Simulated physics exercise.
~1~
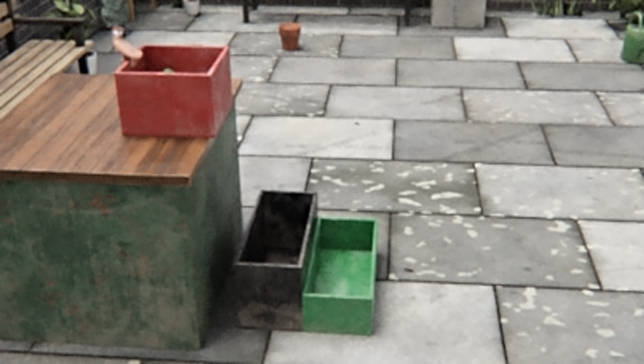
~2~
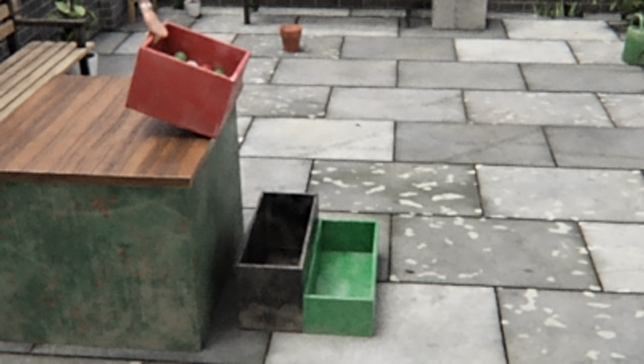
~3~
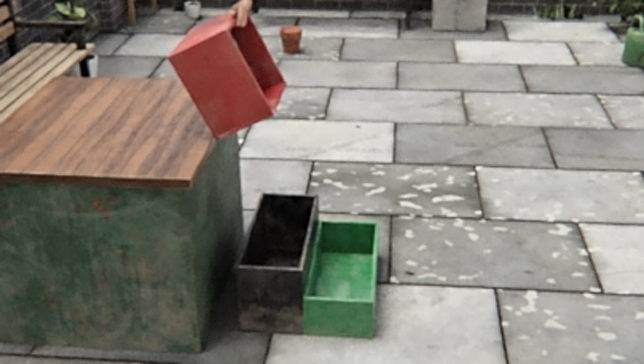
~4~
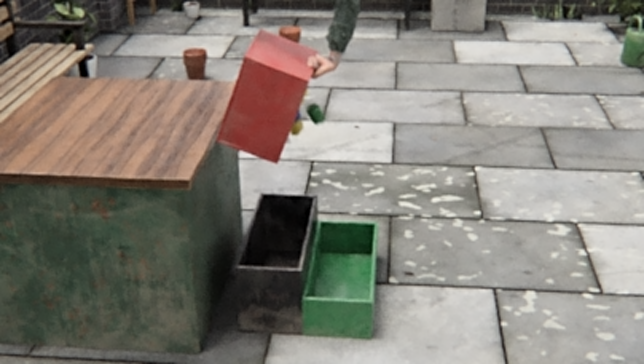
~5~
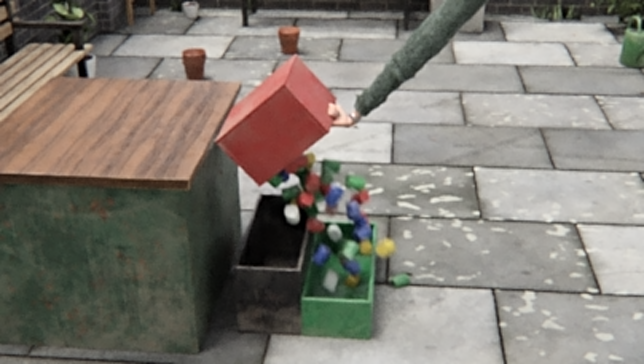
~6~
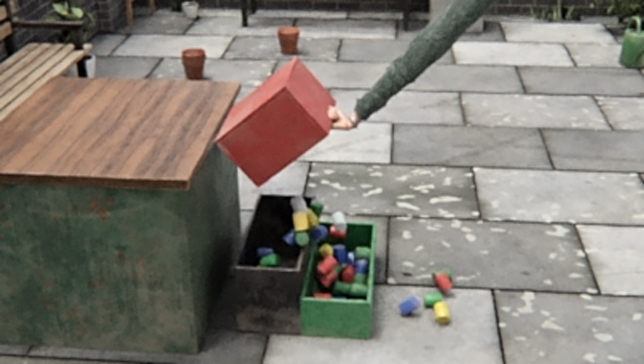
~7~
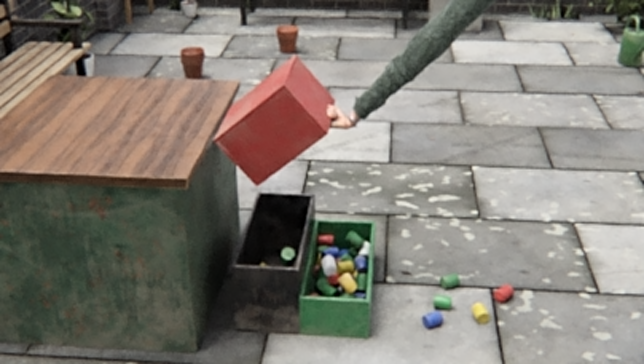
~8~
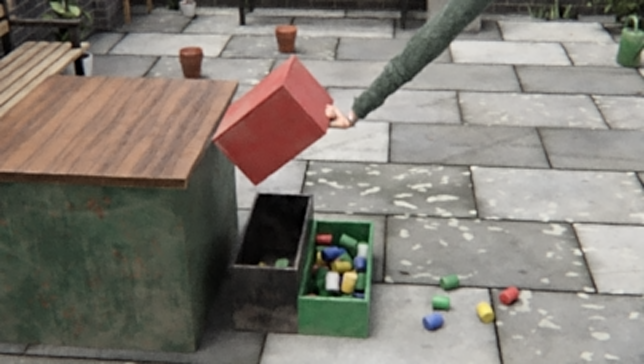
A red crate sits on the wooden top of a green bench at the left of a paved patio, seen from slightly above by a gently swaying camera. On the slabs to the right stand an empty black tote and, beyond it, an empty green tub. A hand lifts and tips the crate rightward past the bench's edge until it hangs steeply upturned. Small colourful jars tumble out in a rush, most landing in the green tub, some in the black tote. A few roll onto the paving at right, where five come to rest while the sleeved arm still holds the crate.
